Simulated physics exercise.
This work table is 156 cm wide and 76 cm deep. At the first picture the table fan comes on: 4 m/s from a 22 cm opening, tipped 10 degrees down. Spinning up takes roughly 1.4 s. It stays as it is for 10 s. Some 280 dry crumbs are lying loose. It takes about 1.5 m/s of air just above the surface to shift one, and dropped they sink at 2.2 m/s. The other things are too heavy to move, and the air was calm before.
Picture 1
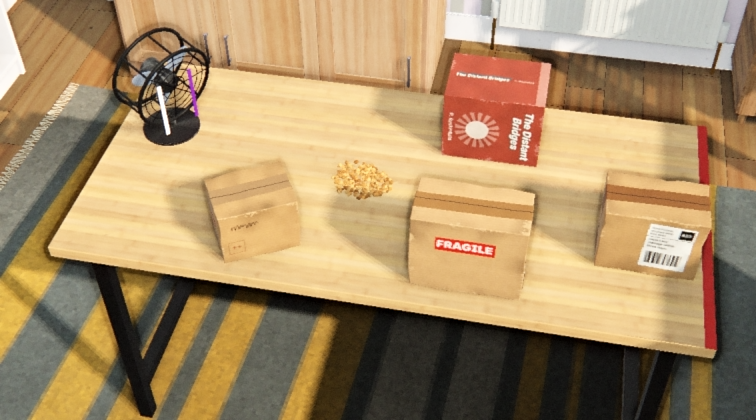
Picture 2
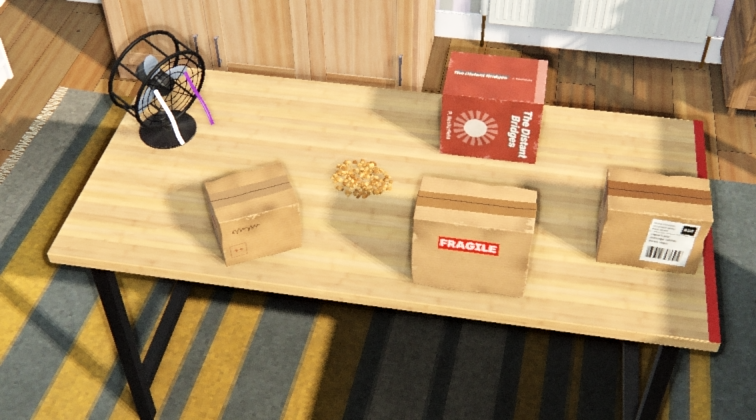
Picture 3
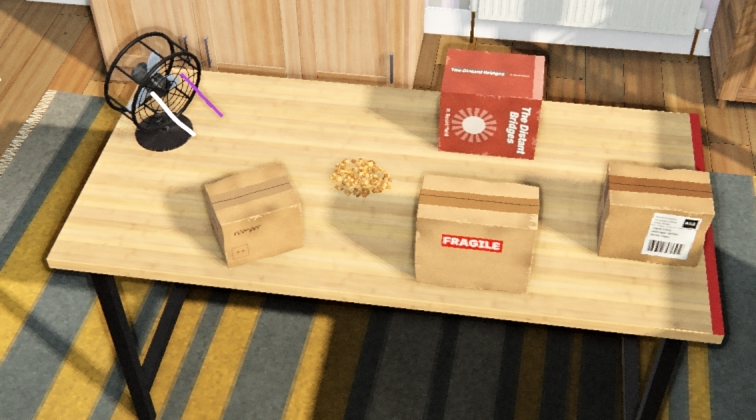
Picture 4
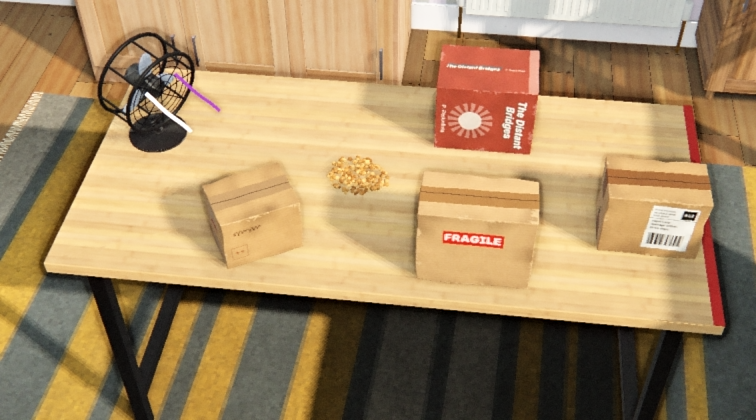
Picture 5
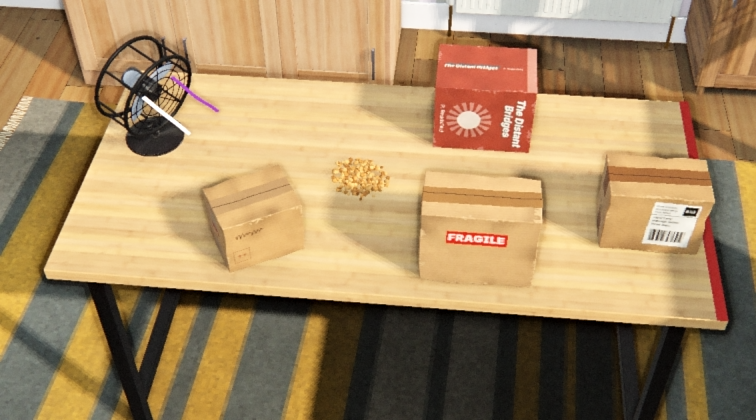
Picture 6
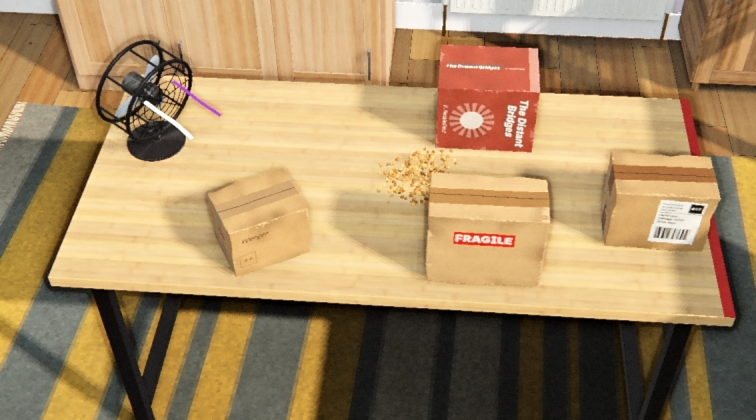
A pale wooden work table with black legs and a red right edge stands on a grey and yellow striped rug, seen from above as the camera drifts slightly. Three brown cardboard boxes line the front, a red box stands behind, and a black fan sits at the back left near golden crumbs. The crumbs lie still at first, then scatter rightward behind the middle box.
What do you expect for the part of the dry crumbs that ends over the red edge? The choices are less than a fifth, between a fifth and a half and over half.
Of the dry crumbs, above half end over the red edge.
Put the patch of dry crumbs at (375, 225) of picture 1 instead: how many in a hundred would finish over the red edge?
It would be near 15 %.
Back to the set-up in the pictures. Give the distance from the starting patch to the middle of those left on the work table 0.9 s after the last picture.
About 75 cm.
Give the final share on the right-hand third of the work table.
Near 5 %.
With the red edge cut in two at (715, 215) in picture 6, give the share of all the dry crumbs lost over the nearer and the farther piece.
About 0 % nearer and 90 % farther.
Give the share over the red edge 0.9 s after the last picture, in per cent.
Near 80 %.
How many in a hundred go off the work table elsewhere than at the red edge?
Some 0 per cent.
Then, 0.9 s after the last picture, 27 % are on the move or not yet settled, 82 % are over the red edge; the middle of those still in play is near (658, 153).
Then, 2.1 s after the last picture, 8 % are on the move or not yet settled, 91 % are over the red edge.
Then, 4.4 s after the last picture, 6 % are on the move or not yet settled, 93 % are over the red edge.
Then, 8.9 s after the last picture, at the end, 93 % are over the red edge.
